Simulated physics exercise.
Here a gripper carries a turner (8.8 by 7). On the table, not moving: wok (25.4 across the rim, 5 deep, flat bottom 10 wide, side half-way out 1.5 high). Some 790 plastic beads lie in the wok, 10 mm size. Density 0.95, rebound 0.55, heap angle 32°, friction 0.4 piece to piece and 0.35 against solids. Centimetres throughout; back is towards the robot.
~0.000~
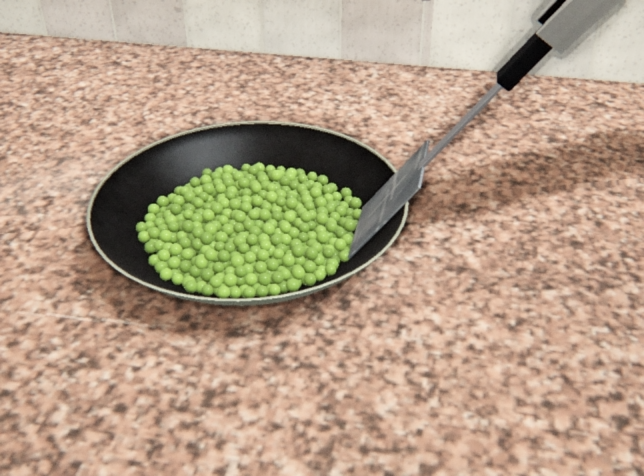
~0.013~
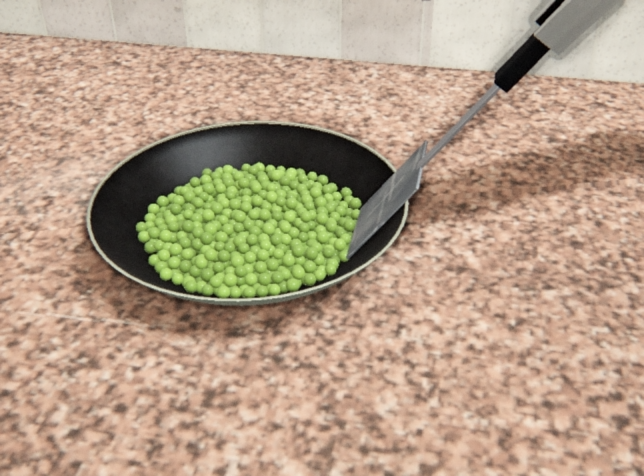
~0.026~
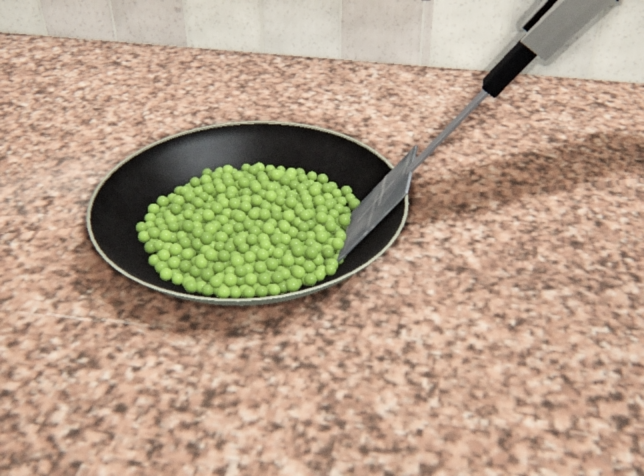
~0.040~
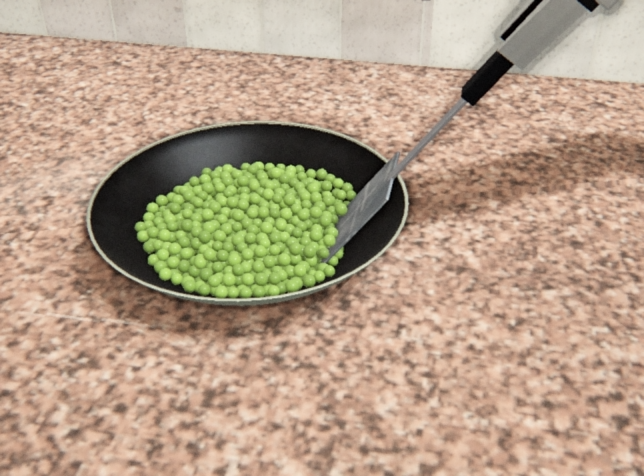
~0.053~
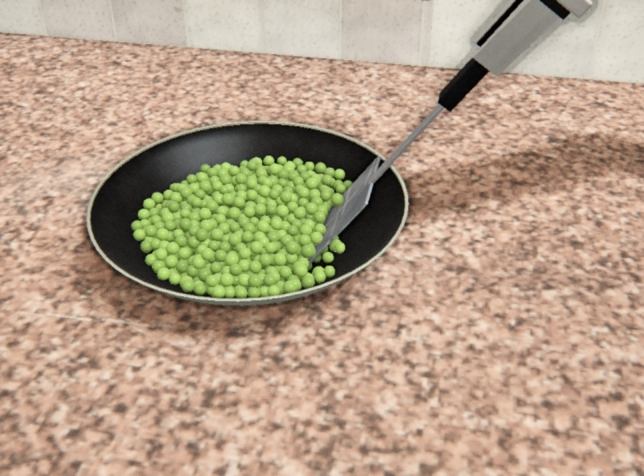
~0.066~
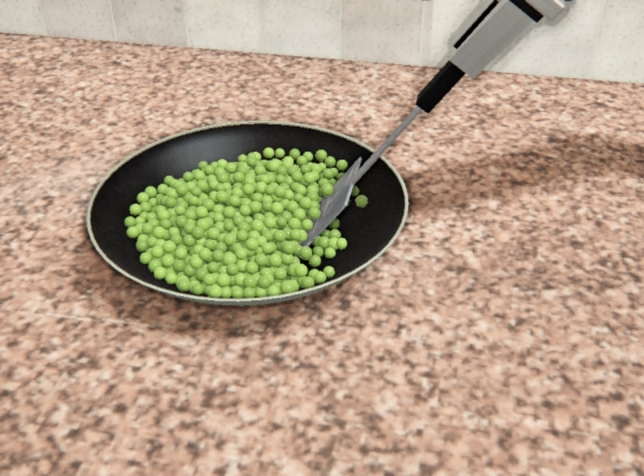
On a speckled countertop, a black pan held a heap of small green balls while a gripper barely moved a spatula at first, then pushed it leftward into them, nudging some aside.
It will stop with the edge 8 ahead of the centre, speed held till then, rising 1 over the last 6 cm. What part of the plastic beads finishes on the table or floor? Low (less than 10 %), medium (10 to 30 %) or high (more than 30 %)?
Share on the table or floor: High (more than 30 %).
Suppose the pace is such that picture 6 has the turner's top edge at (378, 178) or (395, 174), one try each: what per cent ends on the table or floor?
Some 25 and 15 per cent.
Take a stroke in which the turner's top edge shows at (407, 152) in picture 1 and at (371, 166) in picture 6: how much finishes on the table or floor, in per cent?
Some 20 per cent.
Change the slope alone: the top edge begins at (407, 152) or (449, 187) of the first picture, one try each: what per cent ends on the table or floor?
Some 40 and 35 per cent.
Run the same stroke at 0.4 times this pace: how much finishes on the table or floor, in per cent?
About 15 per cent.
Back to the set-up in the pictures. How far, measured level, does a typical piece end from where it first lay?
About 7 cm.
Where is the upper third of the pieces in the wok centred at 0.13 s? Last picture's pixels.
Near (195, 191).
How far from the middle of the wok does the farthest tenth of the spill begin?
About 55 cm.
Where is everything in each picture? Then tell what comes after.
Turner top edge at (424, 163), sloping 55°; upper third of the load around (251, 219), from x 140 to 360, top at y 170; 788 in the wok, in the first frame.
Turner top edge at (422, 163), sloping 55°; upper third of the load around (251, 219), from x 140 to 355, top at y 170, in the second frame.
Turner top edge at (412, 168), sloping 55°; upper third of the load around (253, 218), from x 140 to 355, top at y 170, in the third frame.
Turner top edge at (393, 174), sloping 55°; upper third of the load around (254, 215), from x 140 to 360, top at y 165, in the fourth frame.
Turner top edge at (373, 179), sloping 55°; upper third of the load around (255, 211), from x 135 to 360, top at y 160, in the fifth frame.
Turner top edge at (354, 180), sloping 55°; upper third of the load around (251, 207), from x 130 to 360, top at y 155; 788 in the wok, in the sixth frame.
After 0.10 s, sloping 55°, highest piece 7 above the table; 788 in the wok.
After 0.13 s, sloping 55°, highest piece 8 above the table; 787 in the wok, 1 on the blade or in flight.
After 0.35 s, sloping 55°, highest piece 13 above the table; 480 in the wok, 216 on the table or floor, 92 on the blade or in flight.
After 1.40 s, sloping 55°, highest piece 5 above the table; 480 in the wok, 308 on the table or floor.
At rest, 480 in the wok, 308 on the table or floor. That is 39 % on the table or floor.
